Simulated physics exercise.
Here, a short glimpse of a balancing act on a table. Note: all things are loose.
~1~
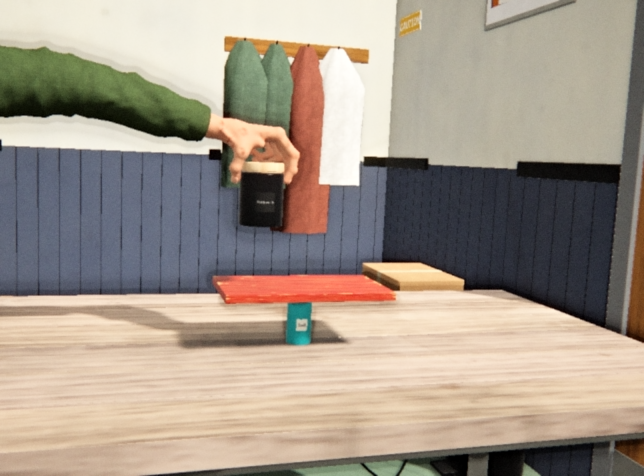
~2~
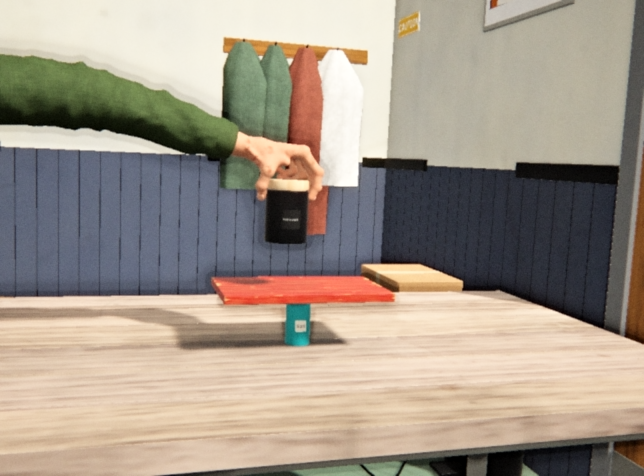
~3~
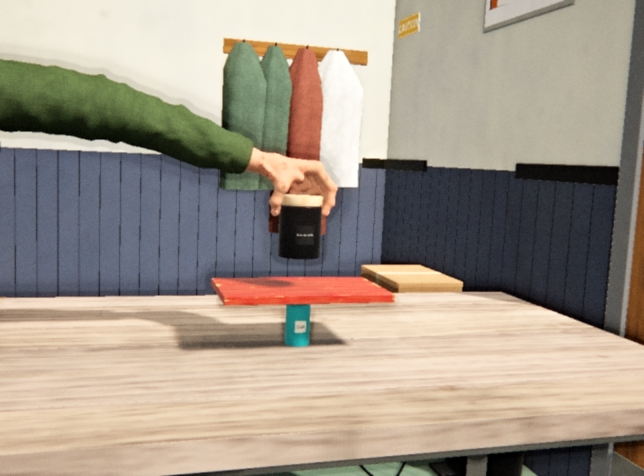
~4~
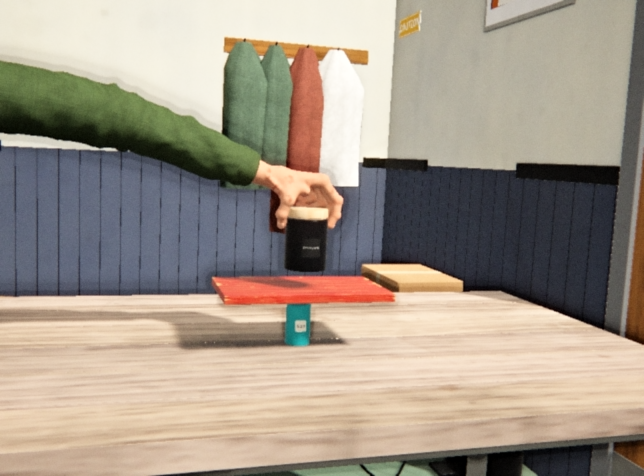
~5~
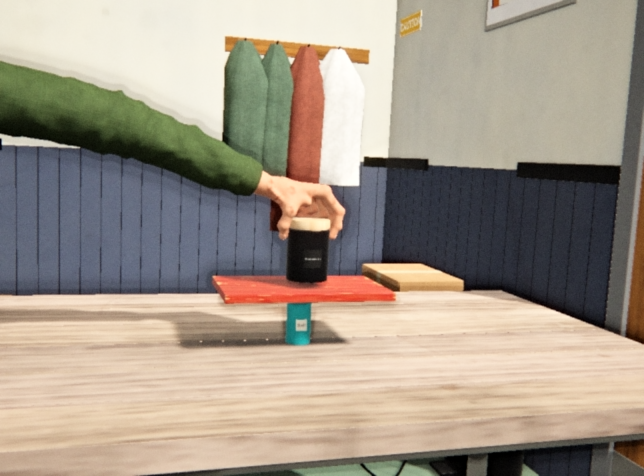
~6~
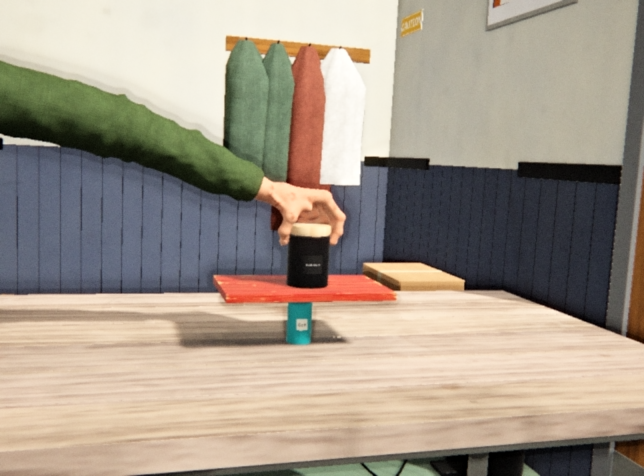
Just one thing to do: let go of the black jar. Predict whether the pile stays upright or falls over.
Prediction: It stays upright.
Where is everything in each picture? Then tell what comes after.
The first picture shows on its way; black jar (261, 194); red board (301, 288).
The second picture shows on its way; black jar (287, 211); red board (300, 289).
The third picture shows on its way; black jar (300, 226); red board (300, 290).
The fourth picture shows on its way; black jar (306, 239); red board (300, 289).
The fifth picture shows on its way; black jar (308, 249); red board (301, 288).
The sixth picture shows in place under the hand; black jar (308, 255); red board (302, 288).
Then, 0.80 s after the last picture, nothing has stirred.
Then, 1.70 s after the last picture, black jar resting near (308, 256).
At rest, all 3 in place. Seen from the same camera at the end, black jar near (309, 256). The stack keeps its balance.
